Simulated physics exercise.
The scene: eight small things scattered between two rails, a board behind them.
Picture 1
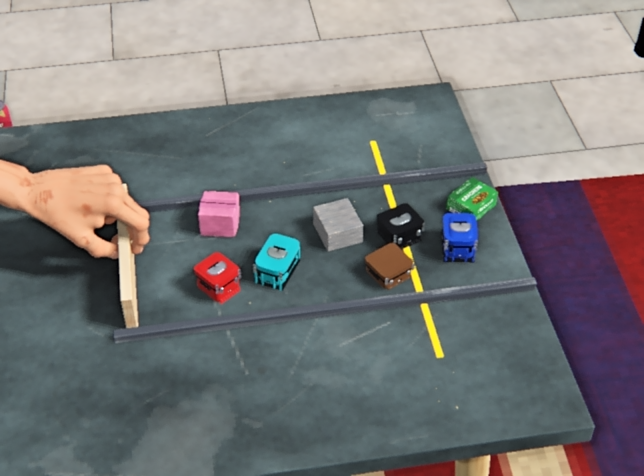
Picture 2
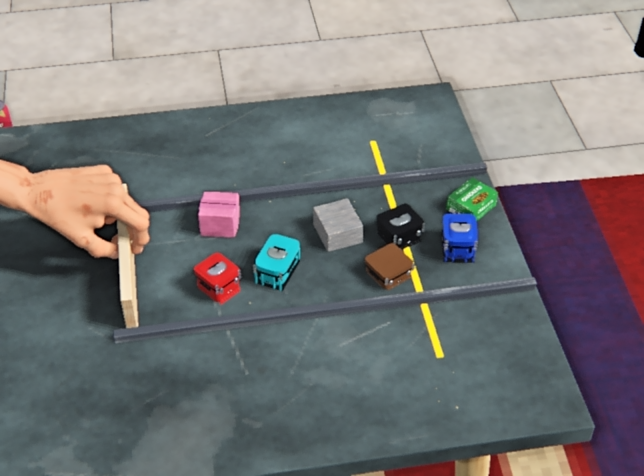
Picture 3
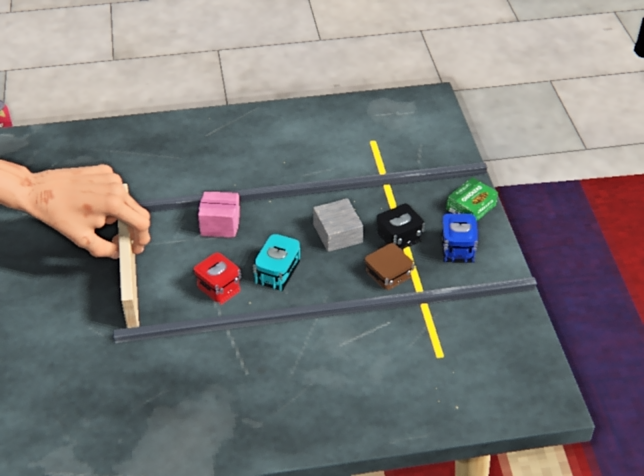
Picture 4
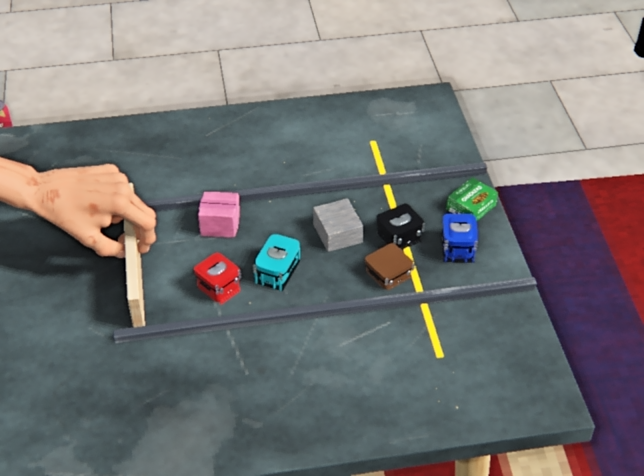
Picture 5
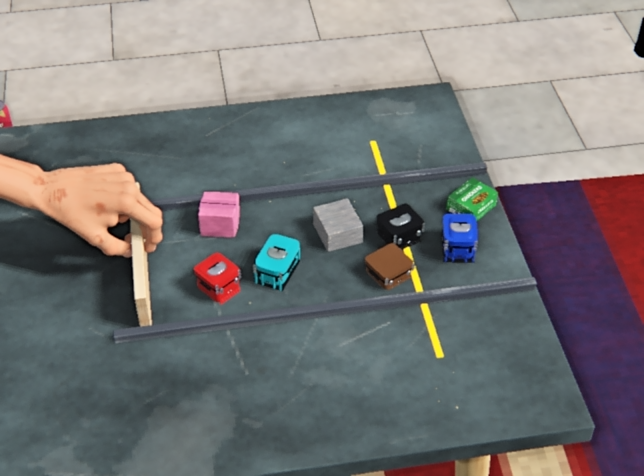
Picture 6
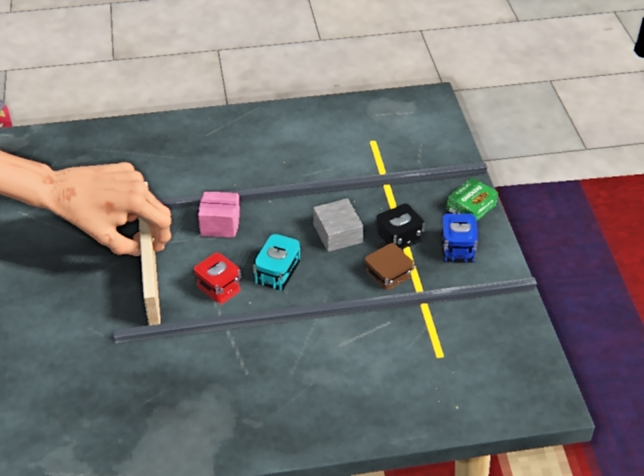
On a dark tabletop, a hand holding a wooden board sliding it slightly right between two rails, the scattered small objects staying still.
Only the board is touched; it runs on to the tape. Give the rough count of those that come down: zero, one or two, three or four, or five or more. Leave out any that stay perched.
The number that fall off is zero.
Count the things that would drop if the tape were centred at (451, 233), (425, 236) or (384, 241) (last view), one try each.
It would be 2, 0 and 0.
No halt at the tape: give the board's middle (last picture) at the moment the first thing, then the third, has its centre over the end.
At (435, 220) for the first, at (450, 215) for the third.
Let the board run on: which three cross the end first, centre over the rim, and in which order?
In order: The blue case, the green box, the black case.
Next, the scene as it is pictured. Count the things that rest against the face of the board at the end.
It touches 3.
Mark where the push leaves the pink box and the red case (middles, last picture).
The pink box at (407, 184), the red case at (431, 268).
Early on, none off yet; green box at rest near (472, 201); blue case at rest near (459, 238); black case at rest near (400, 228).
Finally, the number that fall off is zero.
